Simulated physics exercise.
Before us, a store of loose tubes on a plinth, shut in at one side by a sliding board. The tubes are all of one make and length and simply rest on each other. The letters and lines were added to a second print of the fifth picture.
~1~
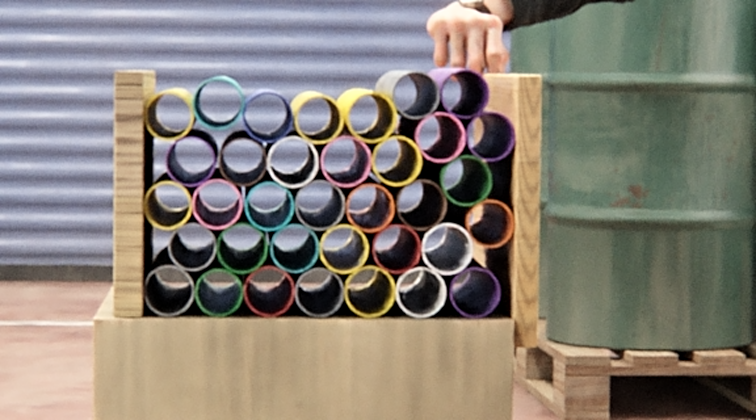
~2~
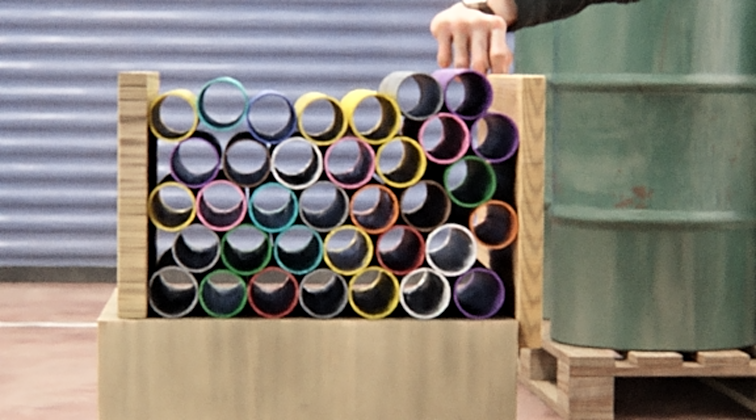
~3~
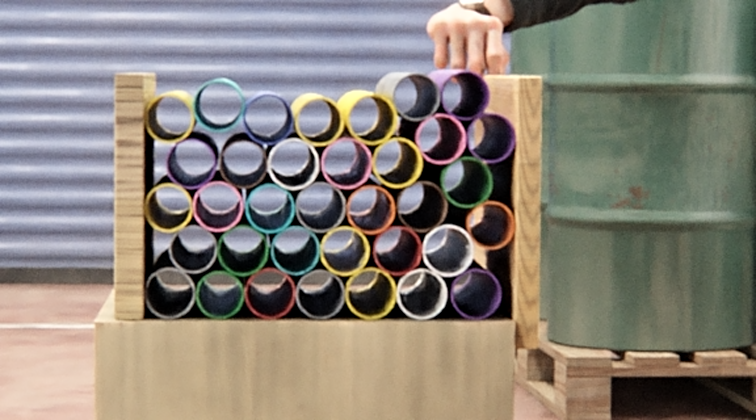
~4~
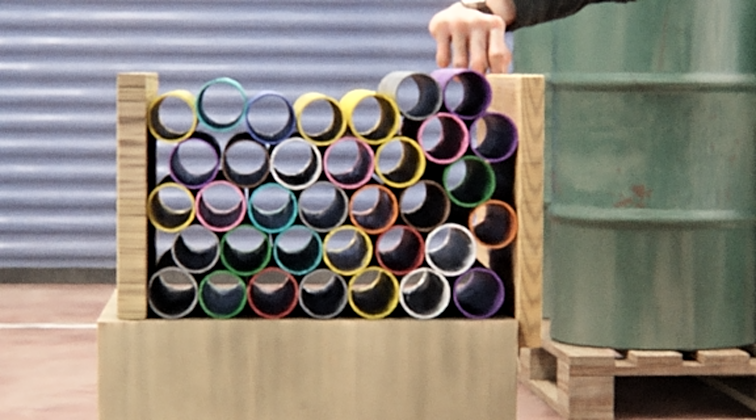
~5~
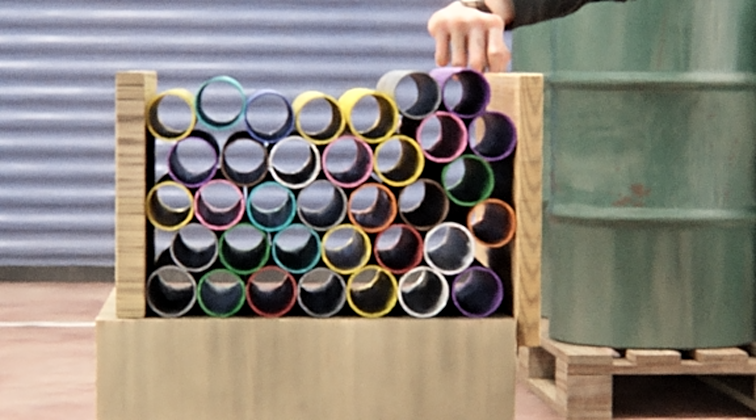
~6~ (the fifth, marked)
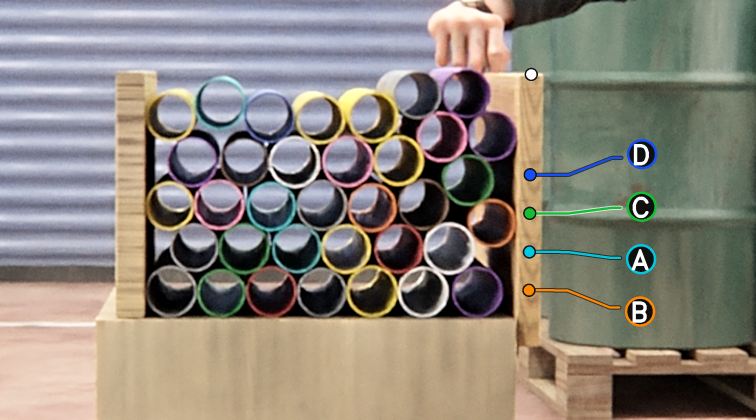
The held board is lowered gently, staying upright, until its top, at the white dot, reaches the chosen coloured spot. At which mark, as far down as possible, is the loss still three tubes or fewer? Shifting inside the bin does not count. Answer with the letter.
Slide it to A.
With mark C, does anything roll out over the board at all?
Yes.
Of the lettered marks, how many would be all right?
The number is three.
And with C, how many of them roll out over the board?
At C the number is two.
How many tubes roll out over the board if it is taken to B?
At B the number is six.
On the marked copy, A at (529, 251); B at (529, 290); C at (530, 213); D at (530, 174); the white dot at (531, 74).
Following A. Soon after the start, top of the board (518, 154).
Later, top of the board (517, 247).
In the end, top of the board (517, 251), two out over the board.
As for the rest, B more than three out over the board; C two out over the board; D none out over the board.
